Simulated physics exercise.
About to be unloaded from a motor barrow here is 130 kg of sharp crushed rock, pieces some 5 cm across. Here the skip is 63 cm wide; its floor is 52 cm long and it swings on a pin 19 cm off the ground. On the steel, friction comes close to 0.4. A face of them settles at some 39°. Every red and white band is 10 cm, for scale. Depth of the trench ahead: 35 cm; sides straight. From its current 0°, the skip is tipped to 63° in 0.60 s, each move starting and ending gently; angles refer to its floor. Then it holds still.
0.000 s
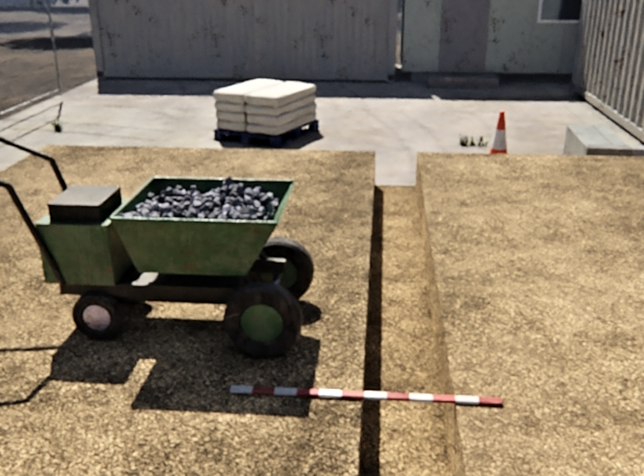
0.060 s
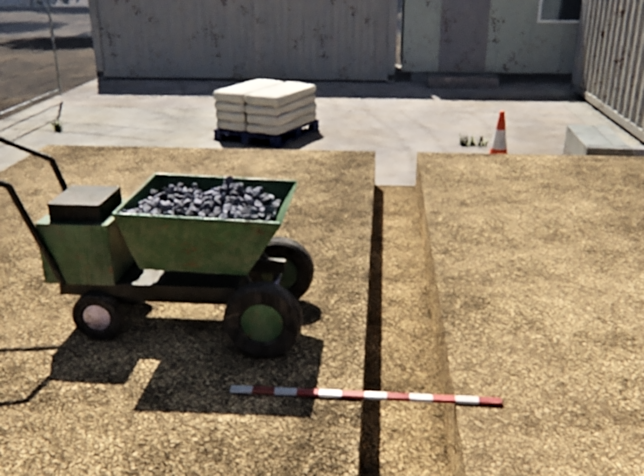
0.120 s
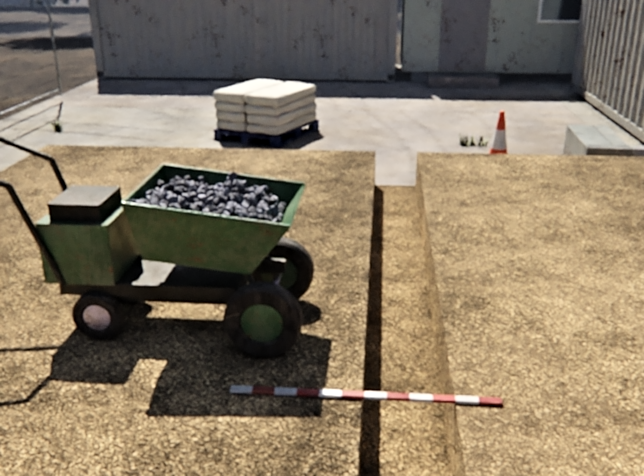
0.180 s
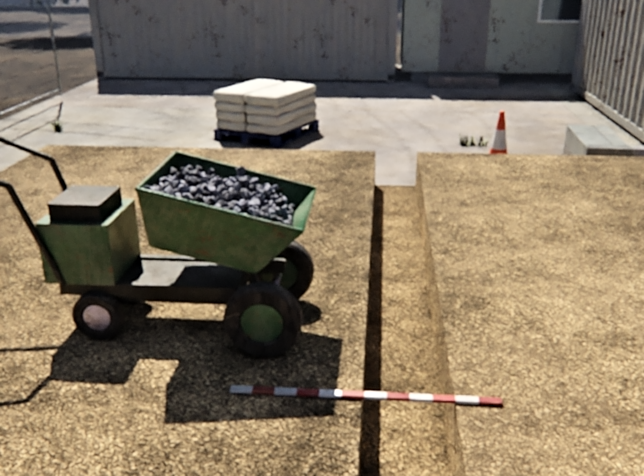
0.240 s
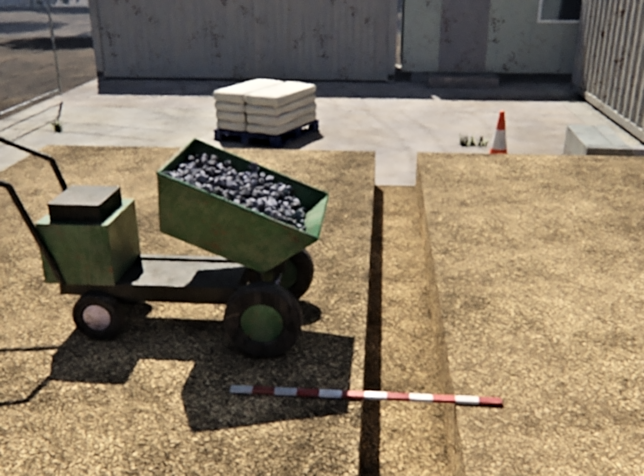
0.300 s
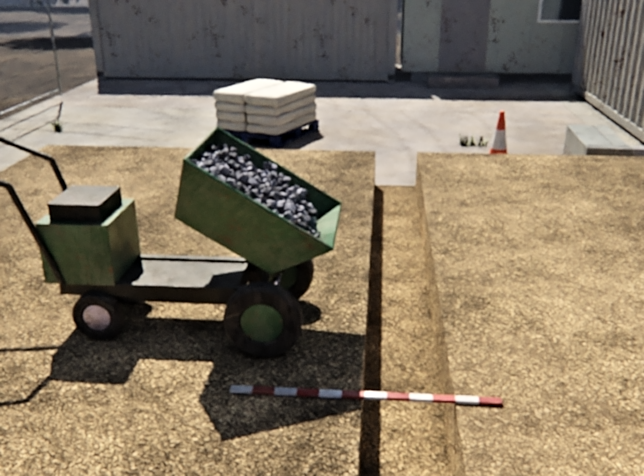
We see a green motor barrow loaded with dark crushed rock standing left of a narrow straight-sided trench, and its skip tilts steadily toward the right, its rear end rising while the wheels and the red-and-white pole stay still.
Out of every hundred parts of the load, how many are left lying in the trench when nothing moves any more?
Around 42 in every hundred.
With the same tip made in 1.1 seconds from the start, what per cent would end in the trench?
About 35 percent, I'd say.
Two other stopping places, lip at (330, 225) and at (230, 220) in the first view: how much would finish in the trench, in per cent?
About 15 per cent first, then about 50 per cent.
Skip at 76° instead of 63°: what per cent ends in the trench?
Near 65 per cent then.
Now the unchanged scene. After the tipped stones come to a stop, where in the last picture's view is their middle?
The middle should be near (424, 379).
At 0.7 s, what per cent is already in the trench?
Something like 15 in a hundred.
After 0.4 s the floor is at 53°; 100 % in the skip; the foremost stones are at (348, 258).
After 0.7 s the floor is at 63°; 85 % in the skip, 14 % in the trench; the foremost stones are at (427, 318).
After 1.0 s the floor is at 63°; 51 % in the skip, 36 % in the trench, 13 % past the trench; the foremost stones are at (546, 340).
After 3.0 s the floor is at 63°; 46 % in the skip, 42 % in the trench, 13 % past the trench; the foremost stones are at (621, 349).
